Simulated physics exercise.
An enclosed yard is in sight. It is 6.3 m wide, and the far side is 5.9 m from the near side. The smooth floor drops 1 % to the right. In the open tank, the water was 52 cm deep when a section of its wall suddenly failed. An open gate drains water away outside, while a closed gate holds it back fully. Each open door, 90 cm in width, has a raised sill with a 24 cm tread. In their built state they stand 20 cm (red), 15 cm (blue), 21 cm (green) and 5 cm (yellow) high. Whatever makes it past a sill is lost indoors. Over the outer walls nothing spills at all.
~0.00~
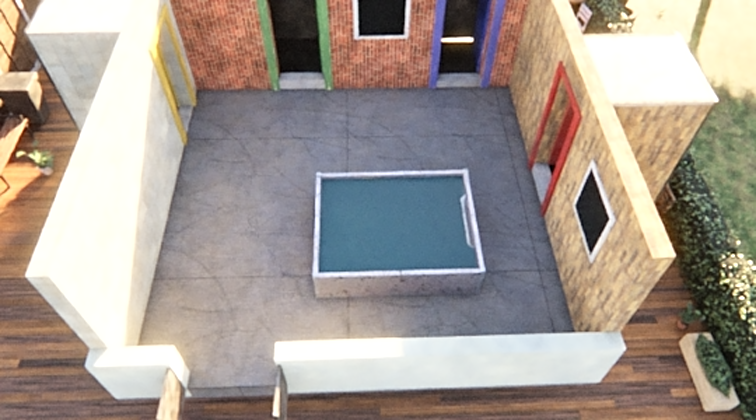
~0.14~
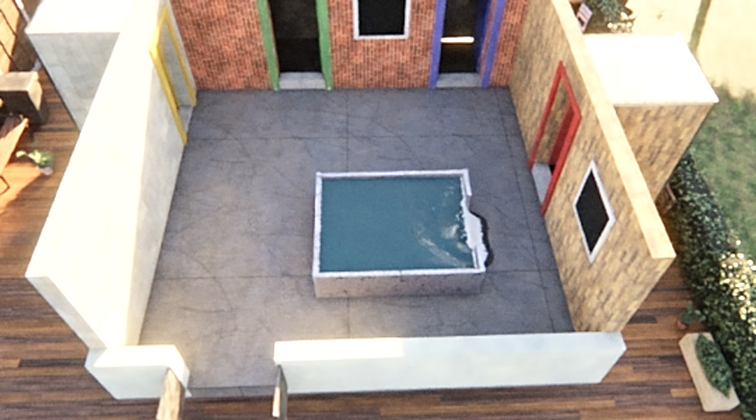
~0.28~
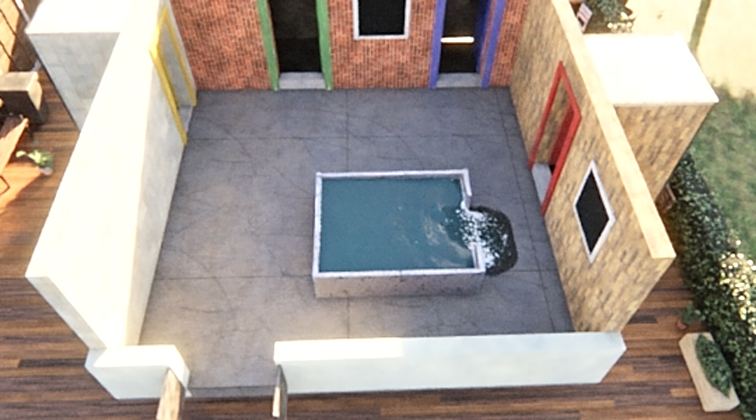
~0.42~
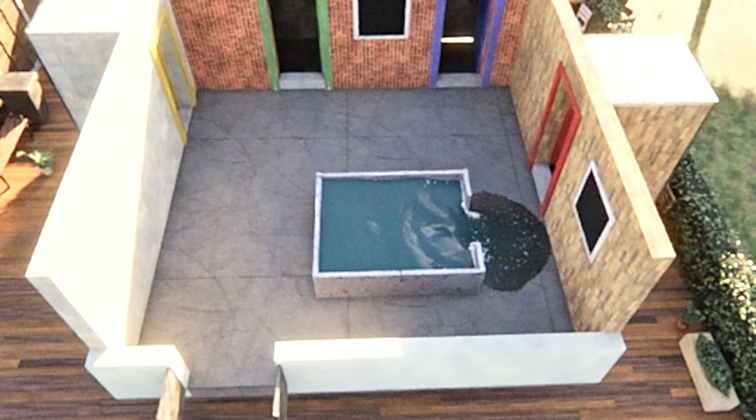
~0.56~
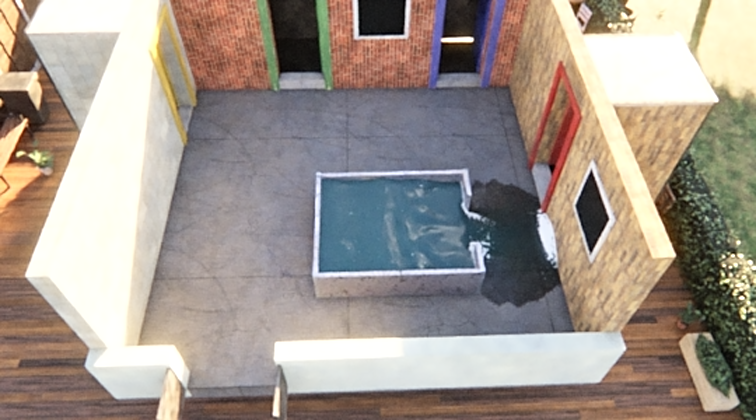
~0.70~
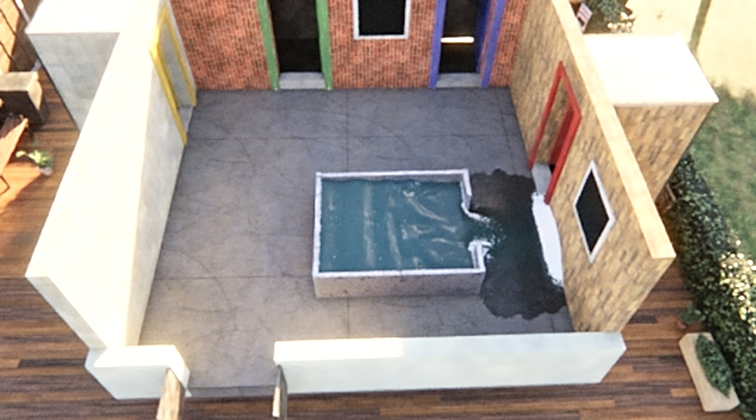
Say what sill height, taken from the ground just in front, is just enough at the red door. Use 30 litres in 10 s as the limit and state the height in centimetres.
I would put it at 17 cm.
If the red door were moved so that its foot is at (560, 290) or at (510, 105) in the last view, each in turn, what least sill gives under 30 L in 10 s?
Minimums: About 17 cm and 10.0 cm.
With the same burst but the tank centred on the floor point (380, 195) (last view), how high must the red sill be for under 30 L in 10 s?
Roughly 29 centimetres.
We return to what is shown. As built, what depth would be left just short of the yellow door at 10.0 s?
The depth there is around 6.5 cm.
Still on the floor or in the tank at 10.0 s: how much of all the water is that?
Around 96 in a hundred parts remain.
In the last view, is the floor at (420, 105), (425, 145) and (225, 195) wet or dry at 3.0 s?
1: Awash; 2: Awash; 3: Unwetted.
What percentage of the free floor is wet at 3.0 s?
The wet part is about 35 per cent.
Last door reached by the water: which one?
Last: Yellow.
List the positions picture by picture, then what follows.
The first picture shows still water, 52 cm deep, in the open tank at (395, 223); the red door at (551, 150) is dry.
In the second picture, the front is at (489, 258), 0.3 m from the gap at (468, 234); 0.2 m2 of floor is wet, 52 cm left at the back.
In the third picture, the gap is at (468, 235), the front 0.7 m out at (511, 257); the back of the open tank holds 52 cm.
In the fourth picture, the front is at (544, 241), 1.3 m from the gap at (468, 235); 1.6 m2 of floor is wet, 52 cm left at the back.
In the fifth picture, the front is at (538, 204), 1.4 m from the gap at (468, 234); 2.2 m2 of floor is wet, 52 cm left at the back.
In the sixth picture, water pours out at (468, 234) and has run 1.5 m, to (533, 185); about 6 cm deep outside, 49 cm at the back; water is at the red door at (551, 150).
After 1.4 s water covers 10 % of the floor, deepest (35 cm) near (542, 244); 23 cm at the red door, 1 litre in over its 20 cm sill.
After 3.0 s water covers 35 % of the floor, deepest (30 cm) near (571, 360); 19 cm at the red door, 12 litres in over its 20 cm sill.
After 10.0 s water covers 95 % of the floor, deepest (12 cm) near (571, 360); 8 cm at the red door, 14 litres in over its 20 cm sill.
At the red door as built, the water arrived by 0.7 s and peaked near 23 cm at 1.8 s.
Run again over the same 10 s with other heights there, 41 litres in over 15.5 cm, 11 litres over 21 cm. The limit of 30 litres is kept from about 17 cm up.
